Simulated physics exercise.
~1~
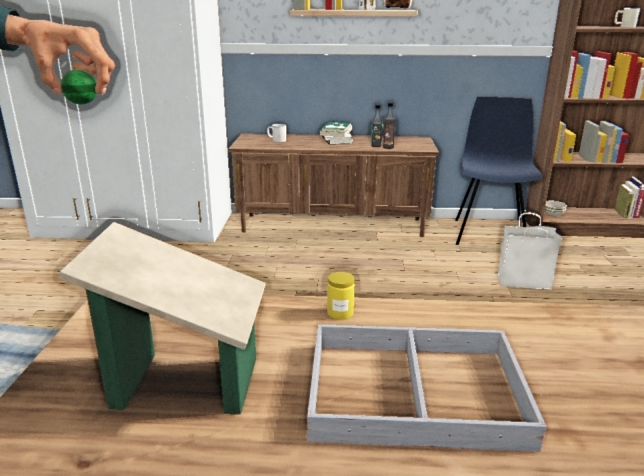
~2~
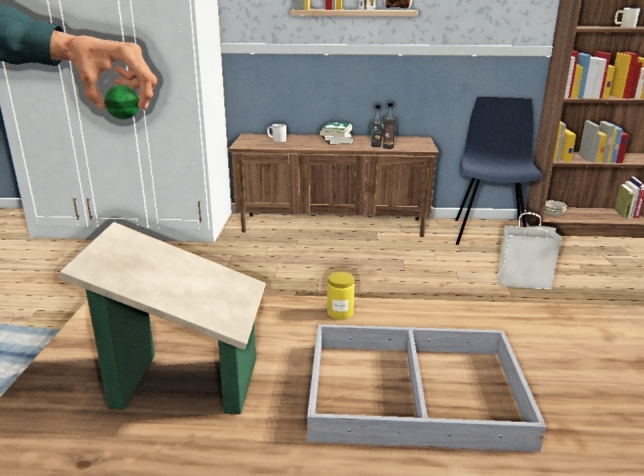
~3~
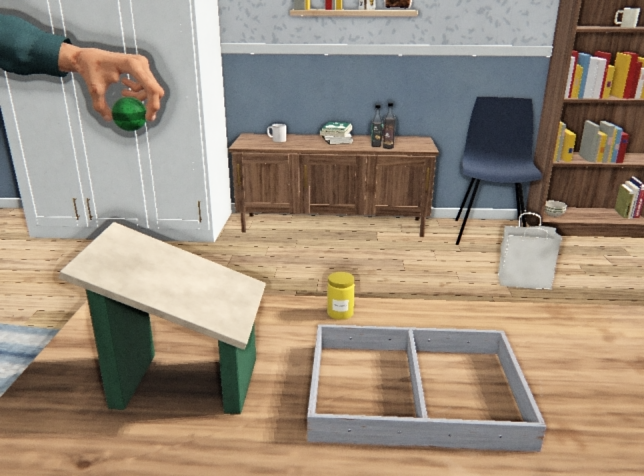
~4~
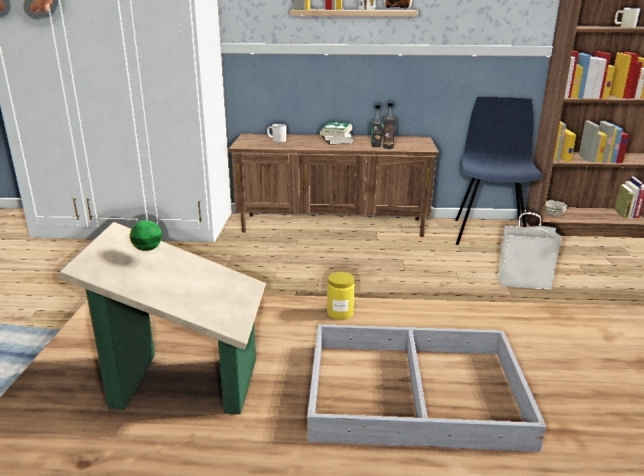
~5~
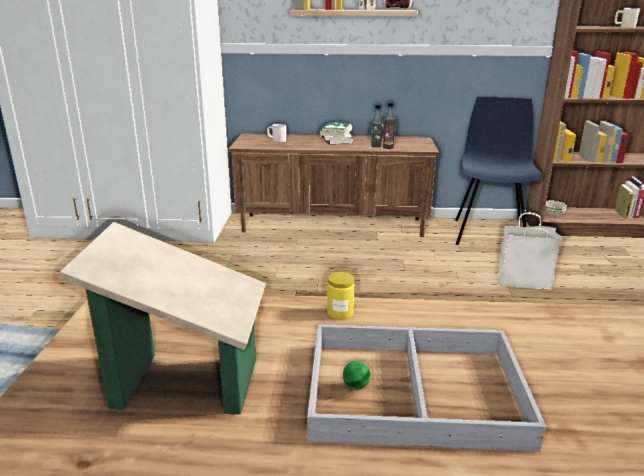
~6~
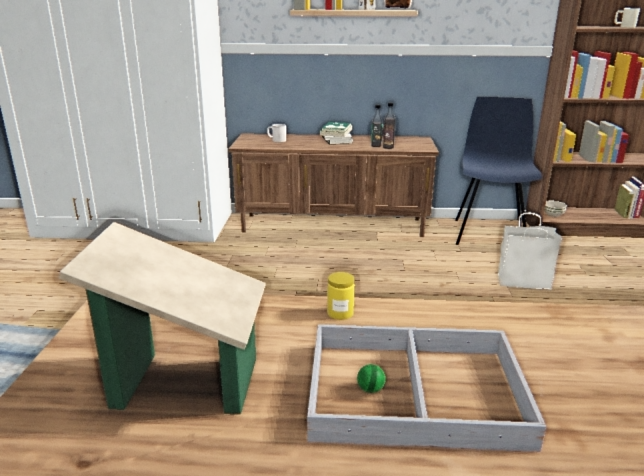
In a room with a wooden table, a hand holds a green ball above a sloping board, moves it right and releases it onto the board; the ball ends up in the nearer bay of a gray divided tray, shifting slightly right there, while a yellow jar stays in place.
